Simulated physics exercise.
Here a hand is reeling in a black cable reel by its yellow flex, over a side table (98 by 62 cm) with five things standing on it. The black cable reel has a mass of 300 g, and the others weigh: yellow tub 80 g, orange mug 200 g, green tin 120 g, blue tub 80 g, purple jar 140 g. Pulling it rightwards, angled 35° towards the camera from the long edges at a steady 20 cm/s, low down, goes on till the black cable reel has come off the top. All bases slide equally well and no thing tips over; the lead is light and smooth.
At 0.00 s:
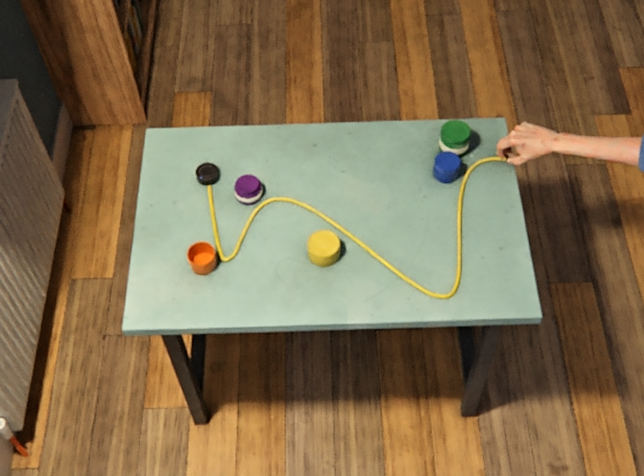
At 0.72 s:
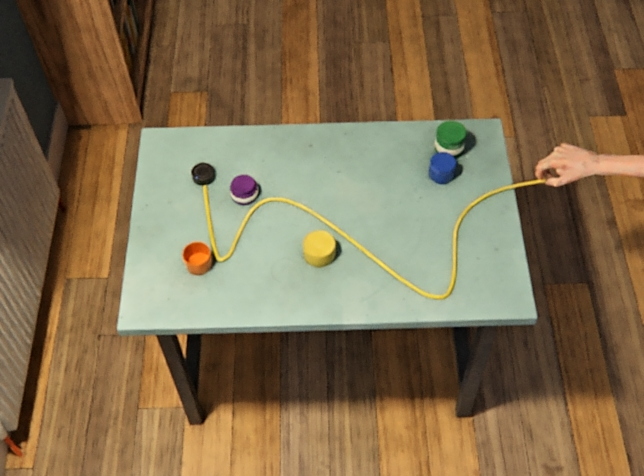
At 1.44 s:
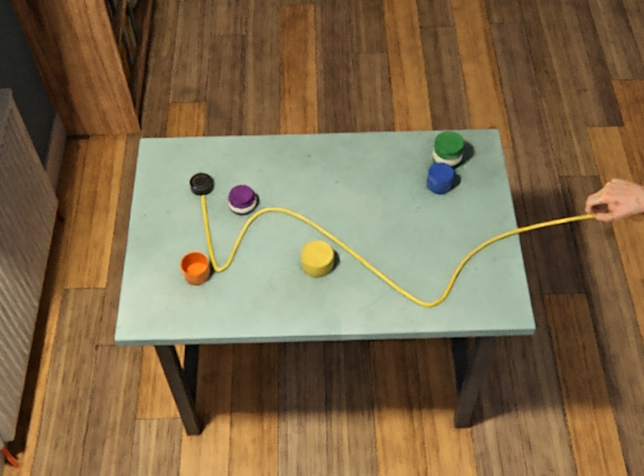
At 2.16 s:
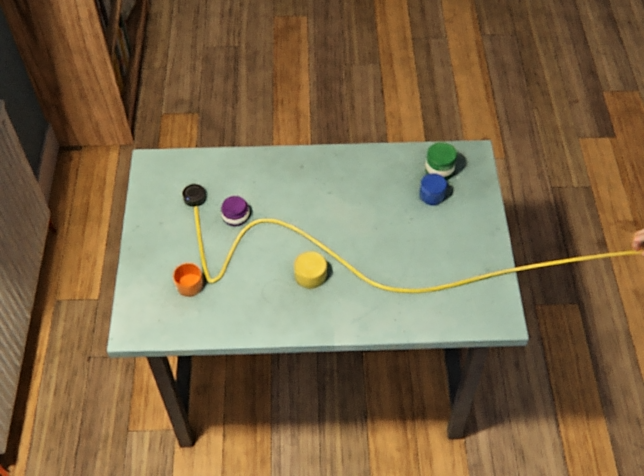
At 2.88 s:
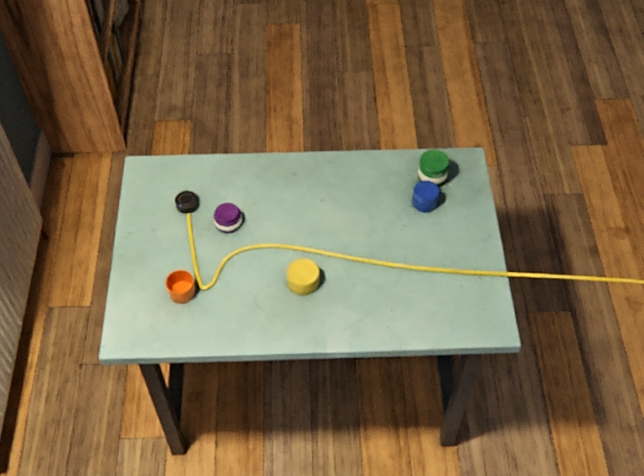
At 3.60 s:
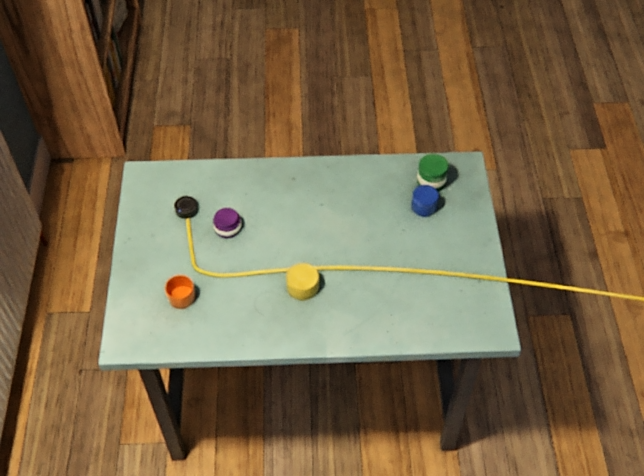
On a side table, a hand pulls a yellow cord rightwards, straightening its curves among small containers.
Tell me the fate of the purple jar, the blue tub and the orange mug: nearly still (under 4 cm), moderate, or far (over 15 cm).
Result: Purple jar moves a moderate way, blue tub hardly moves, orange mug stays in the low band.
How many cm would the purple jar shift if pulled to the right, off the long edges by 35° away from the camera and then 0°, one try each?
About 11 cm, then about 11 cm.
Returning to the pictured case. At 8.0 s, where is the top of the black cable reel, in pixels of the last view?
You'd find it somewhere around (457, 287).
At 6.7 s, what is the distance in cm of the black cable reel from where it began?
Roughly 46 cm.
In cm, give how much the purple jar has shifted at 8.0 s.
Roughly 6 cm.
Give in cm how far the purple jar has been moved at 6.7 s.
Pretty much 6 cm, give or take.
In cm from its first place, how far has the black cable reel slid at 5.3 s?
By that time it sits around 20 centimetres from where it began.
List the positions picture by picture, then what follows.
In the first picture, shows, cable reel (207, 171); purple jar (247, 183); blue tub (448, 161); orange mug (201, 253); lead through (459, 231) (395, 270) (286, 200) (219, 247); 0 cm pulled.
In the second picture, shows, lead through (452, 284) (282, 200); 12 cm pulled.
In the third picture, shows, lead through (449, 288) (280, 210); 27 cm pulled.
In the fourth picture, shows, lead through (462, 282) (273, 221); 41 cm pulled.
In the fifth picture, shows, lead through (499, 274) (283, 246); 56 cm pulled.
In the sixth picture, shows, cable reel (186, 204); purple jar (226, 216); blue tub (426, 194); orange mug (179, 286); lead through (616, 295) (473, 276) (333, 268) (209, 274); 70 cm pulled.
After 5.3 s the black cable reel has slid 19 cm; shifted so far, purple jar 6 cm.
After 6.7 s the black cable reel has slid 45 cm; shifted so far, purple jar 6 cm.
After 8.0 s the black cable reel has slid 72 cm; shifted so far, purple jar 6 cm.
After 9.0 s the black cable reel is off the top; shifted so far, purple jar 6 cm at (247, 204), blue tub 0 cm at (426, 194), orange mug 0 cm at (179, 286).
